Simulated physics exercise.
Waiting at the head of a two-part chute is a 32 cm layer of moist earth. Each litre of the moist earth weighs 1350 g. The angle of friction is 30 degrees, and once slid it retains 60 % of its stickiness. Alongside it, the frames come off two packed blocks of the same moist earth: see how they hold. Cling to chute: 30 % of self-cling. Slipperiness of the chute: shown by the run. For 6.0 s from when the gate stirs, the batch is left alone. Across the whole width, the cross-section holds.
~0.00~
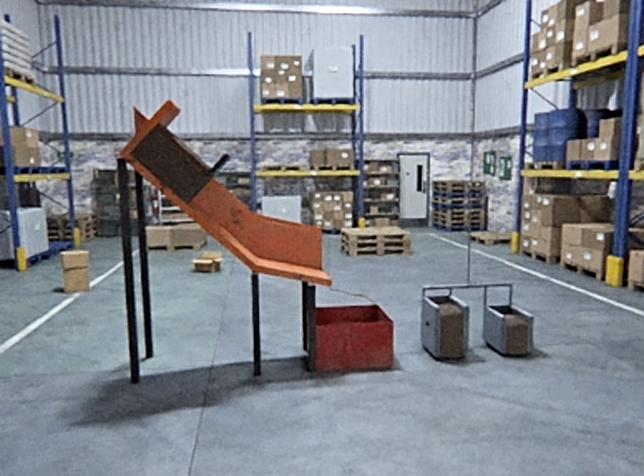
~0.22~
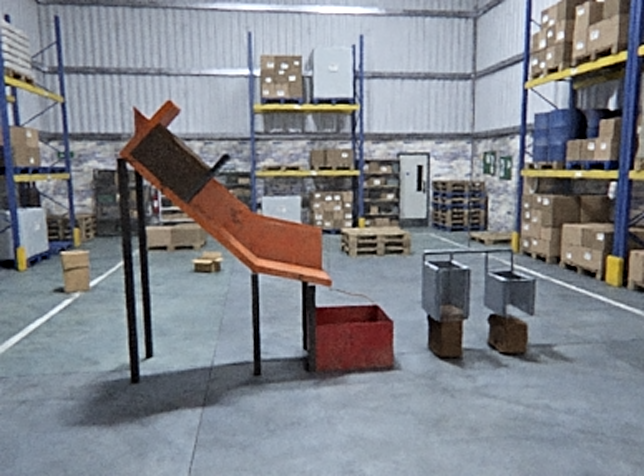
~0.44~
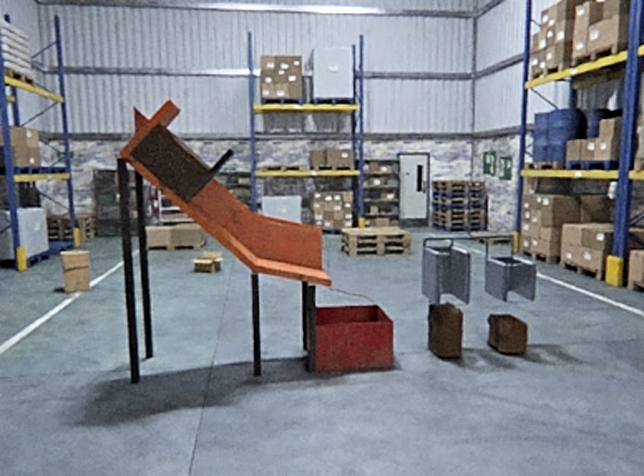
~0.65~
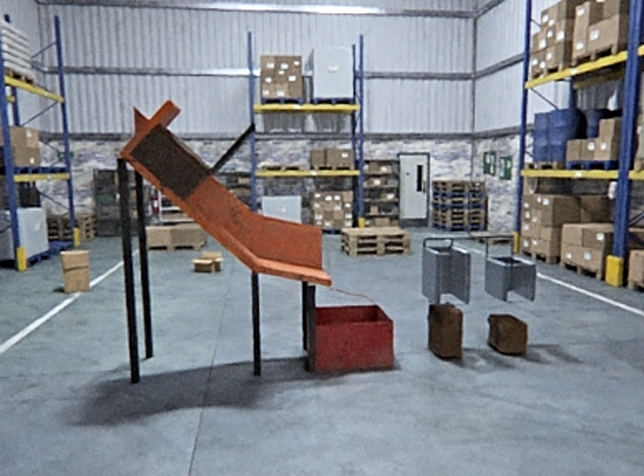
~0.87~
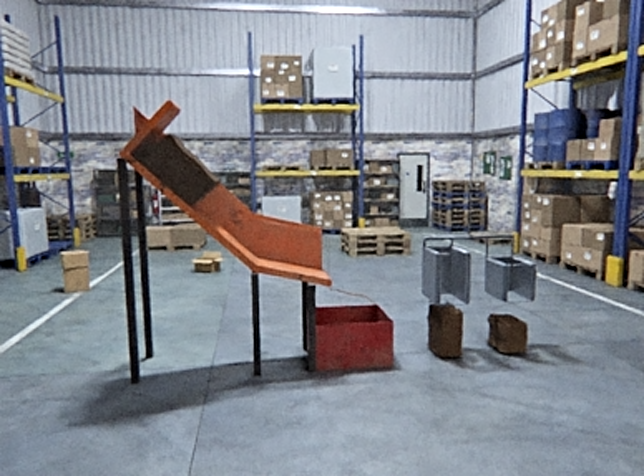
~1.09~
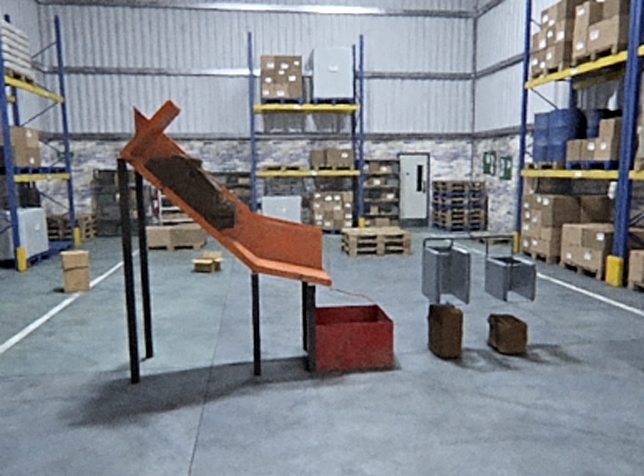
Orange chute holding moist earth as metal moulds lift off two brown blocks, its dark gate swinging up before the earth slides downward.
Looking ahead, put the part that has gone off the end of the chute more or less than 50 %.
Smaller than 50 %.
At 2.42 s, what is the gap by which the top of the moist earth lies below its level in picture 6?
Roughly 52 cm.
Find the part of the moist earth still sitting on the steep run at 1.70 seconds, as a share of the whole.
Some 35 in a hundred.
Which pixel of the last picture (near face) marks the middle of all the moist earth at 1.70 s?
It sits close to (267, 250) in the last view.
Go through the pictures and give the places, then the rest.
In the first picture, front end of the moist earth at (206, 170); test blocks 40 cm, 27 cm high (left to right).
In the second picture, front end of the moist earth at (206, 170); test blocks 40 cm, 27 cm high (left to right).
In the third picture, front end of the moist earth at (206, 170); test blocks 40 cm, 27 cm high (left to right).
In the fourth picture, front end of the moist earth at (207, 170); test blocks 40 cm, 27 cm high (left to right).
In the fifth picture, front end of the moist earth at (214, 181); test blocks 40 cm, 27 cm high (left to right).
In the sixth picture, front end of the moist earth at (233, 214); test blocks 40 cm, 27 cm high (left to right).
By 1.70 s, 36 % is on the steep run, 64 % on the flatter one and 0 % past the end.
By 2.42 s, 26 % is on the steep run, 72 % on the flatter one and 2 % past the end.
By 3.15 s, 26 % is on the steep run, 72 % on the flatter one and 2 % past the end.
By 3.87 s, 26 % is on the steep run, 72 % on the flatter one and 2 % past the end.
By 6.35 s, at the end, 26 % is on the steep run, 72 % on the flatter one and 2 % past the end.
